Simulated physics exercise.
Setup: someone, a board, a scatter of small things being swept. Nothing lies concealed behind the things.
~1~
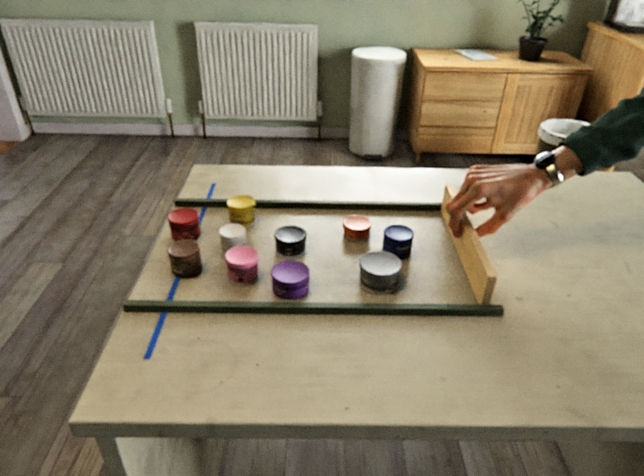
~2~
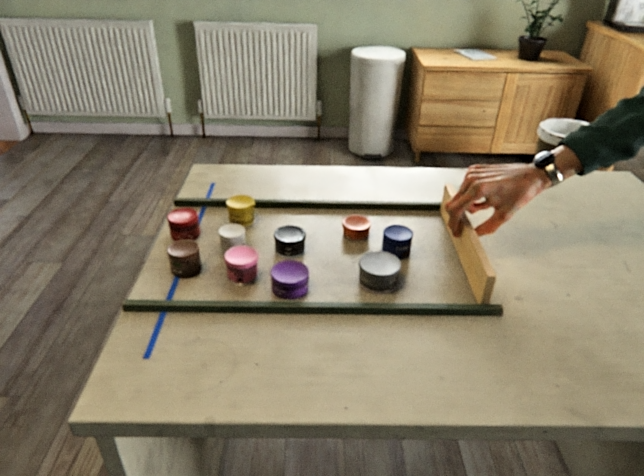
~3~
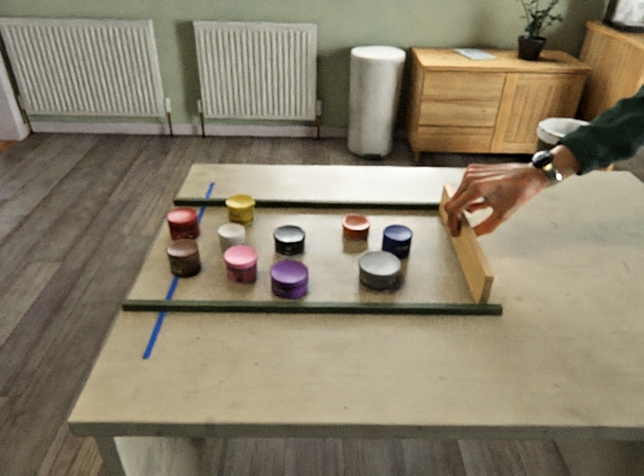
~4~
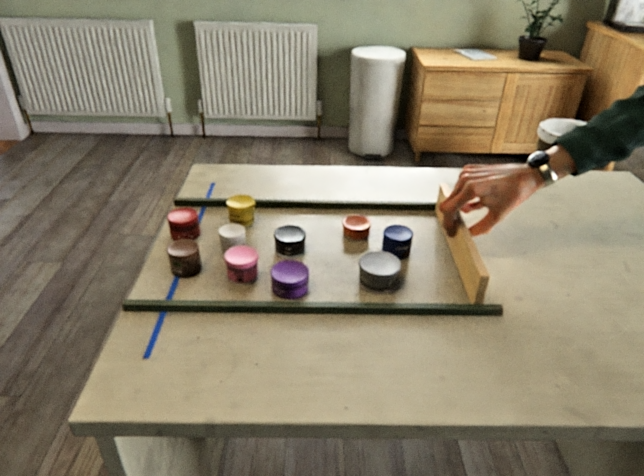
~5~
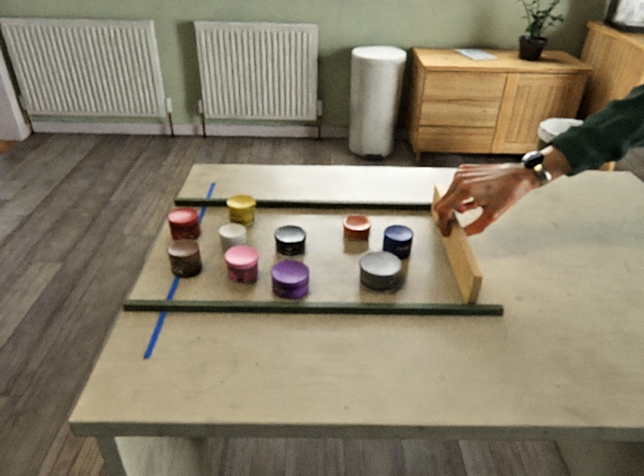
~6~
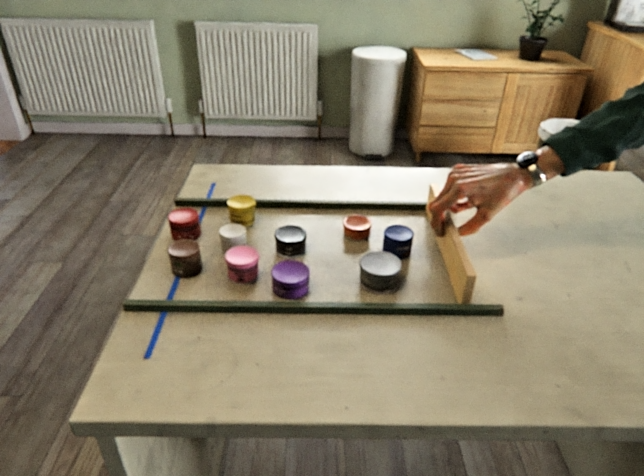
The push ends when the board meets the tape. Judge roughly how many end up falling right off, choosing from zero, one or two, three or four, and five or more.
It is five or more.
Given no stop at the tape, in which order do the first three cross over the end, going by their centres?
The brown tub goes first, followed by the white tub and then the pink tin.
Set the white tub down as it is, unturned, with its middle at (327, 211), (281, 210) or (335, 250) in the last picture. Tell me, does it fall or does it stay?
Try by try, it stays put, then stays put, then stays put.
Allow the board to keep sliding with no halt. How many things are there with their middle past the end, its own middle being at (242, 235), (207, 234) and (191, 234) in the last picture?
Respectively, 0, 2 and 5.
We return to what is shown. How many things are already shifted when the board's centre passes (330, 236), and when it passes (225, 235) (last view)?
So far 5, and 10 at the second.
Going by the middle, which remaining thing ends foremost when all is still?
Looks like the purple tub to me.
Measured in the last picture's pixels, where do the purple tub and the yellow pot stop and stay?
Listed in order, first is (137, 285) and the other is (187, 207).
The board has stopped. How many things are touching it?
4 of them.
Soon after, none off yet; red tub at rest near (185, 225); brown tub at rest near (186, 259); white tub at rest near (233, 240).
Then, none off yet; red tub at rest near (185, 225); brown tub at rest near (184, 259); white tub moved about its own width near (199, 239).
By the end, the number that fall off is five or more; fallen, black pot, pink tin, white tub, brown tub and red tub.
